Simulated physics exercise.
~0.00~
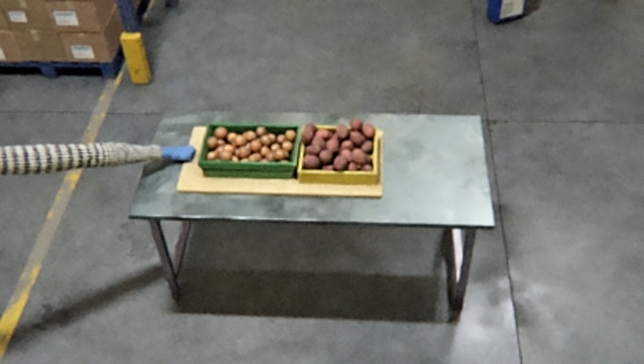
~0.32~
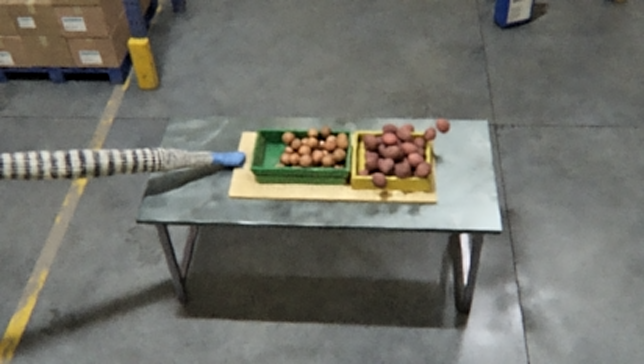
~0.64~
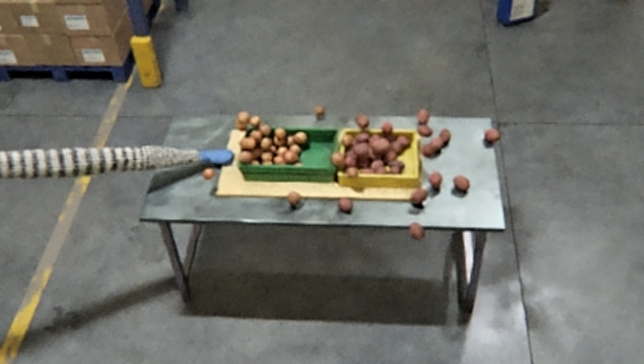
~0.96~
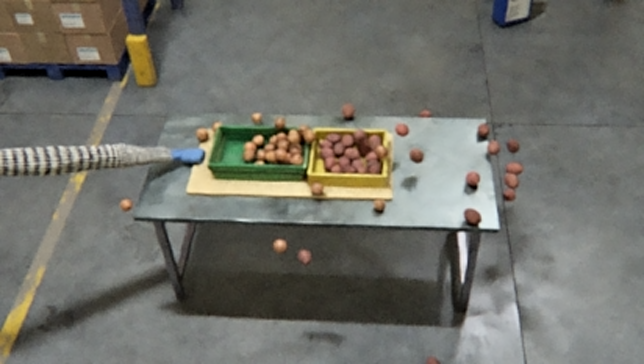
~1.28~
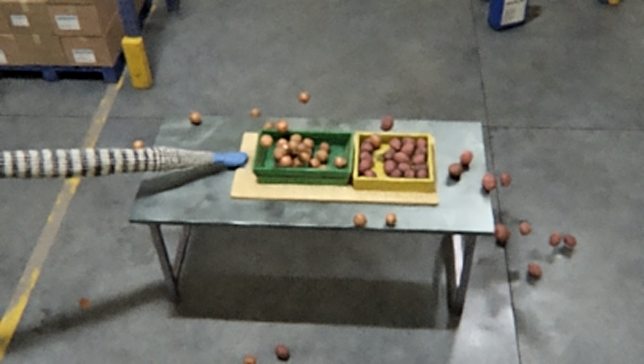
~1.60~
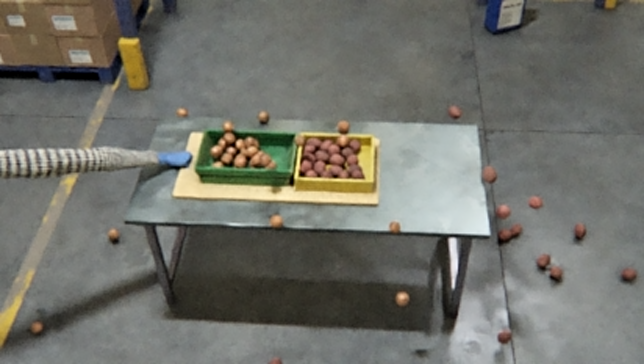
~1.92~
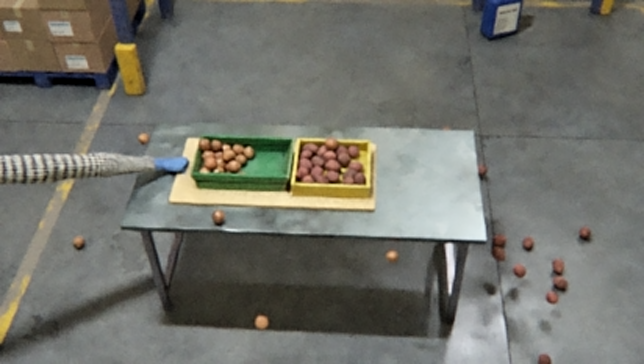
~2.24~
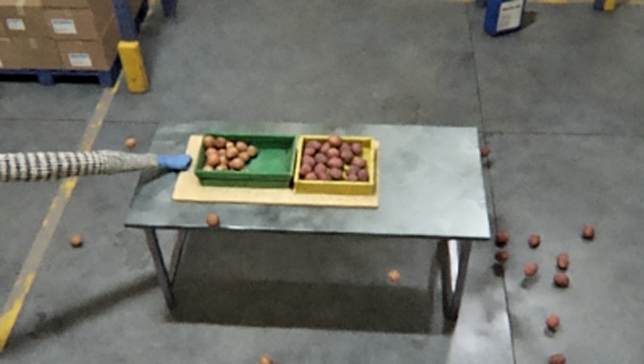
A board carrying a green crate and a yellow crate of potatoes slides right and left across a table, pushed and pulled by a striped arm, as potatoes spill over the table and onto the floor; finally it rests, both crates still partly filled.
